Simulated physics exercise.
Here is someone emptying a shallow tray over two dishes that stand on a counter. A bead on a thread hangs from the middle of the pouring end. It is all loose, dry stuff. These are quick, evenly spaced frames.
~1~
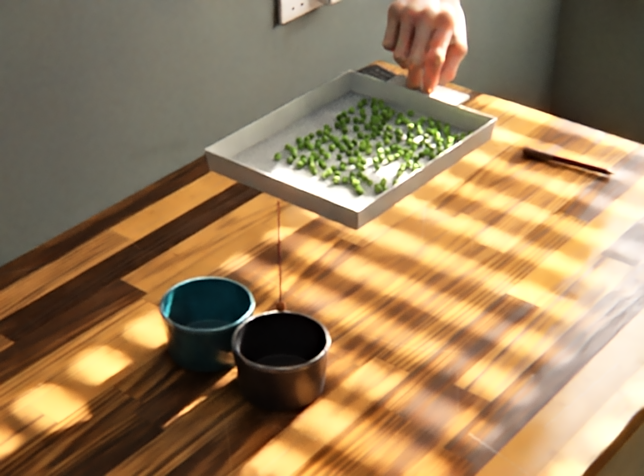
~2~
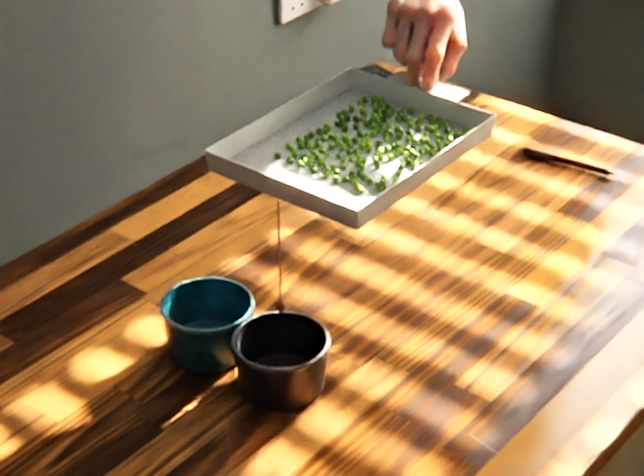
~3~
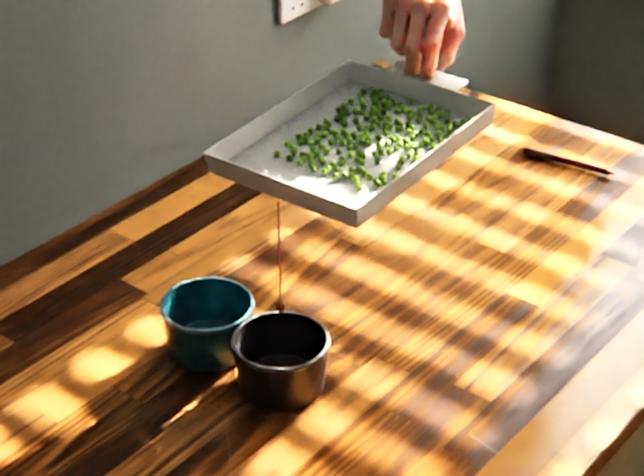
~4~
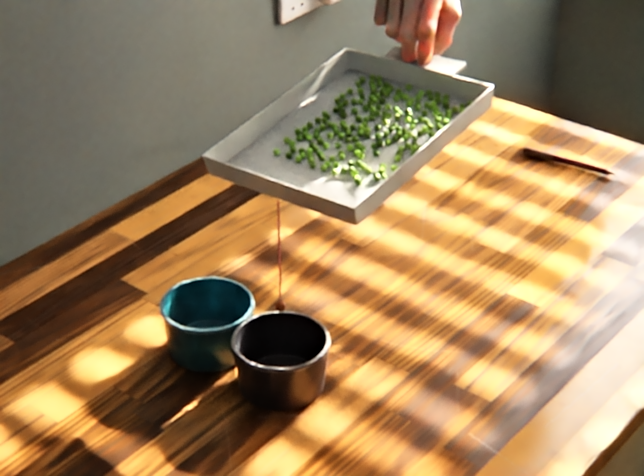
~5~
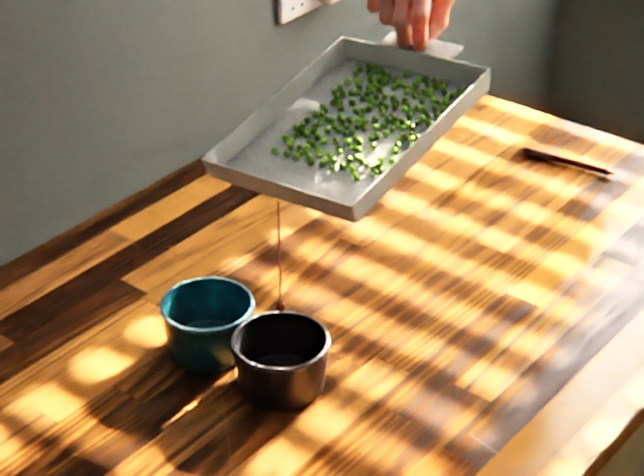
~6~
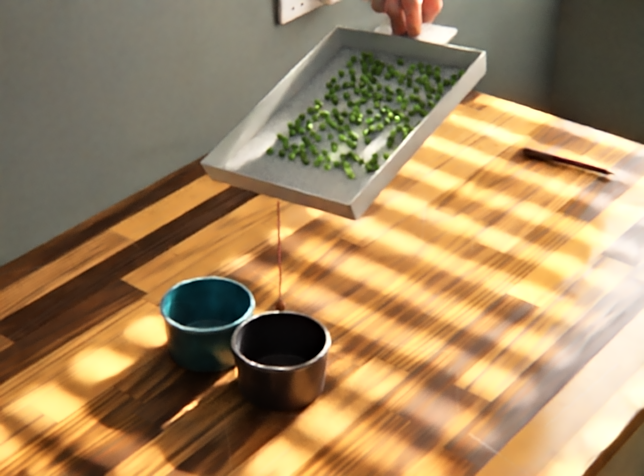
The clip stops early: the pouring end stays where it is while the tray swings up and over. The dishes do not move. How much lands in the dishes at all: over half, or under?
In the dishes lies more than half of it.
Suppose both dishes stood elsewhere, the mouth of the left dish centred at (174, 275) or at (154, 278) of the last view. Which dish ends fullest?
The first try: Right. The second: The dish on the right.
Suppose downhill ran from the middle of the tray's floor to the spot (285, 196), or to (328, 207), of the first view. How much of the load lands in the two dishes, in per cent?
About 50 and 10 per cent.
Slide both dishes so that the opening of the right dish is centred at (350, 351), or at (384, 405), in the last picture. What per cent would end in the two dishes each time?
Roughly 0 per cent, and 0 per cent.
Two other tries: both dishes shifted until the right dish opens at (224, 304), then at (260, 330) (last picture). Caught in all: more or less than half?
In turn: Most of it; over half.
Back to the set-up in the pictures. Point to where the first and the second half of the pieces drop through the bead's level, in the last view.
First near (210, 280), later near (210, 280).
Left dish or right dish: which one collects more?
Fuller: The left one.
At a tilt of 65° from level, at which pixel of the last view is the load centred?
Close to (241, 180).
Just after the last frame, tray tipped steeply; almost all on the tray; just a few outside both; about a tenth in the air.
A moment on, tray tipped past a quarter turn; roughly two thirds on the tray; roughly a quarter in the left dish; about a tenth outside both; about a tenth in the air.
Further on, tray tipped past a quarter turn; just a few in the right dish; the larger part in the left dish; about a tenth outside both.
When it is over, tray tipped past a quarter turn; just a few in the right dish; the larger part in the left dish; about a tenth outside both.
